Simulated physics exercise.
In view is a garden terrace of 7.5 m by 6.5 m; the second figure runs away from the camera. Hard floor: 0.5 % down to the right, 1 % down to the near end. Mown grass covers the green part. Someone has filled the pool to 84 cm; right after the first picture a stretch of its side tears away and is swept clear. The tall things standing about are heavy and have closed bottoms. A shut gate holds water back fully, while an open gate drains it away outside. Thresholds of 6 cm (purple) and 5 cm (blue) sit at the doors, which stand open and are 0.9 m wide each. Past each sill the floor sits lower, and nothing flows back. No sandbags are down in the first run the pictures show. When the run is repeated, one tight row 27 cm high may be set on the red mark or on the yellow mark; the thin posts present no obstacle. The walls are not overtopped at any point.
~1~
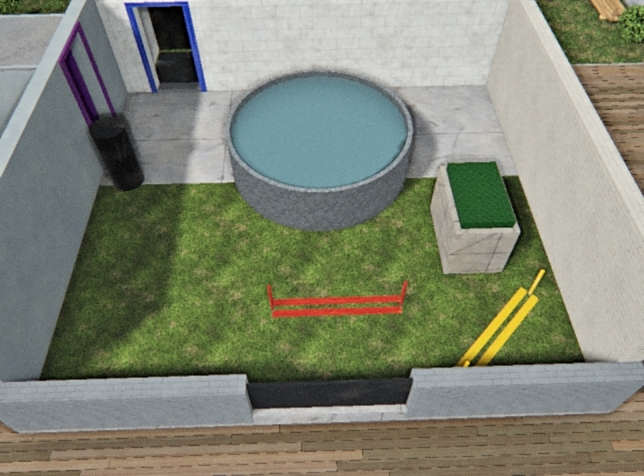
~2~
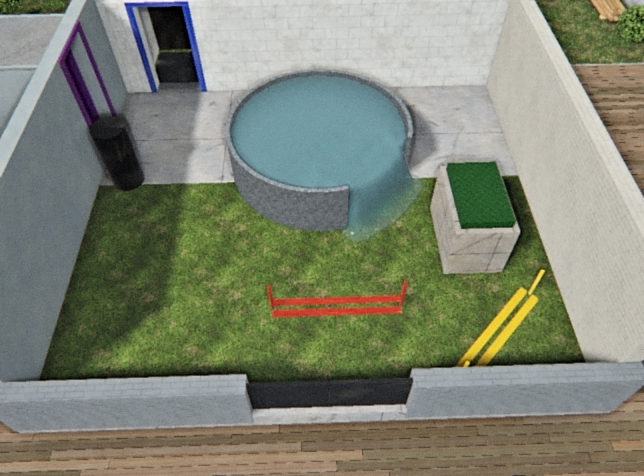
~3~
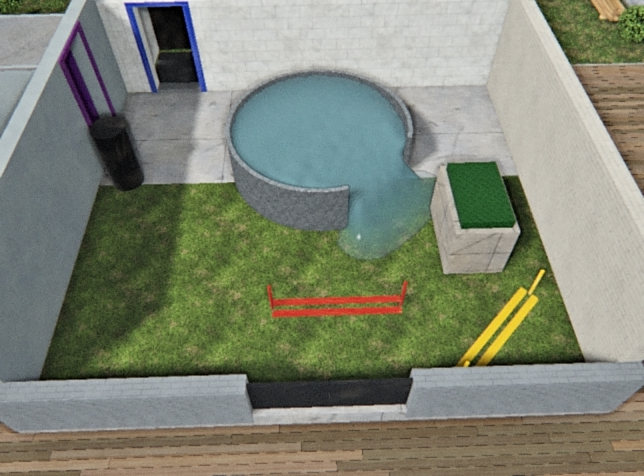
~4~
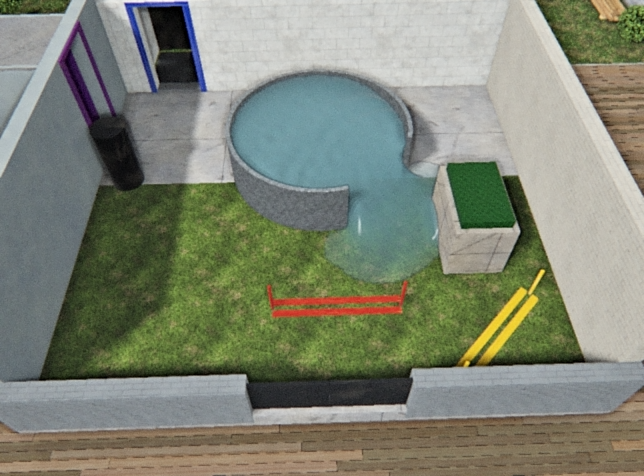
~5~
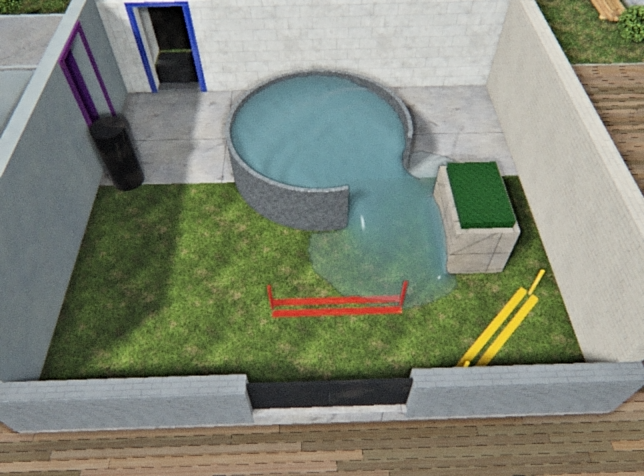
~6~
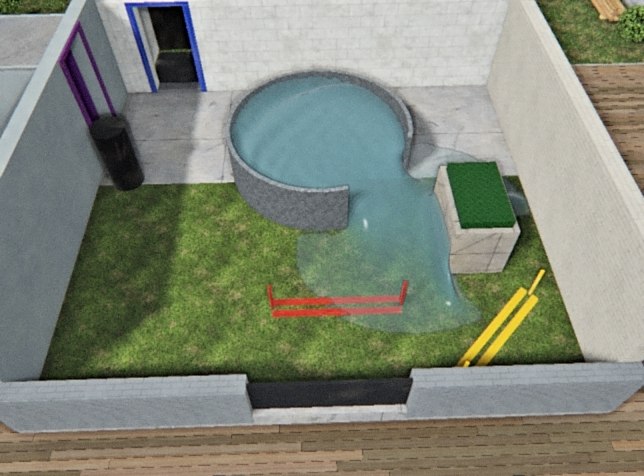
The video shows a walled yard with a round stone pool whose front right side opens, letting water pour out and spread across the grass, around a green-topped block and past a low red rail toward the yellow bars.
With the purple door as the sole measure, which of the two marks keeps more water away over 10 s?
The yellow mark does.
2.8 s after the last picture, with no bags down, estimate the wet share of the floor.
About 60 percent.
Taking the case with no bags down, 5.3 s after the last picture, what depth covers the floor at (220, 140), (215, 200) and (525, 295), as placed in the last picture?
First spot 1 cm, second 3 cm, third 21 cm.
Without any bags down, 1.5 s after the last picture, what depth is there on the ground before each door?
Depth (cm) - purple: 0, blue: 0.
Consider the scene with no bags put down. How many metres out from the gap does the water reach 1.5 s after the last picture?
4.0 m.
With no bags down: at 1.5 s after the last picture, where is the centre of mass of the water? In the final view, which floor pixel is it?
I'd put it around (366, 207).
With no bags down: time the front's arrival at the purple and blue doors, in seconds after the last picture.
It first reaches the purple door at 6.0 s, the blue door at 5.0 s.
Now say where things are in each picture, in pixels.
Still water, 84 cm deep, in the pool at (319, 127), in the first picture.
The front is at (408, 176), 0.9 m from the gap at (385, 192); 0.4 m2 of floor is under water; 84 cm left at the back of the pool, in the second picture.
Water pours out at (385, 195) and has run 1.1 m, to a hidden place; typically 12 cm deep outside, 84 cm at the pool's back, in the third picture.
The front is at a hidden place, 1.5 m from the gap at (385, 196); 2.9 m2 of floor is under water; 84 cm left at the back of the pool, in the fourth picture.
Water pours out at (385, 196) and has run 2.0 m, to a hidden place; typically 8 cm deep outside, 84 cm at the pool's back, in the fifth picture.
Water pours out at (385, 196) and has run 2.4 m, to (528, 209); typically 6 cm deep outside, 81 cm at the pool's back, in the sixth picture.
Then, 0.7 s after the last picture water covers 25 % of the floor and is deepest (63 cm) near (422, 215) in the run without bags; in at the purple door, 0 L with no bags, 0 L with the row on red, 0 L on yellow.
Then, 1.5 s after the last picture water covers 40 % of the floor and is deepest (54 cm) near (422, 215) in the run without bags; in at the purple door, 0 L with no bags, 0 L with the row on red, 0 L on yellow.
Then, 2.8 s after the last picture water covers 60 % of the floor and is deepest (40 cm) near (577, 387) in the run without bags; in at the purple door, 0 L with no bags, 0 L with the row on red, 0 L on yellow.
Then, 5.3 s after the last picture water covers 90 % of the floor and is deepest (29 cm) near (577, 387) in the run without bags; in at the purple door, 0 L with no bags, 0 L with the row on red, 0 L on yellow.
Then, 9.3 s after the last picture water covers 100 % of the floor and is deepest (18 cm) near (387, 129) in the run without bags; in at the purple door, 41 L with no bags, 66 L with the row on red, 11 L on yellow.
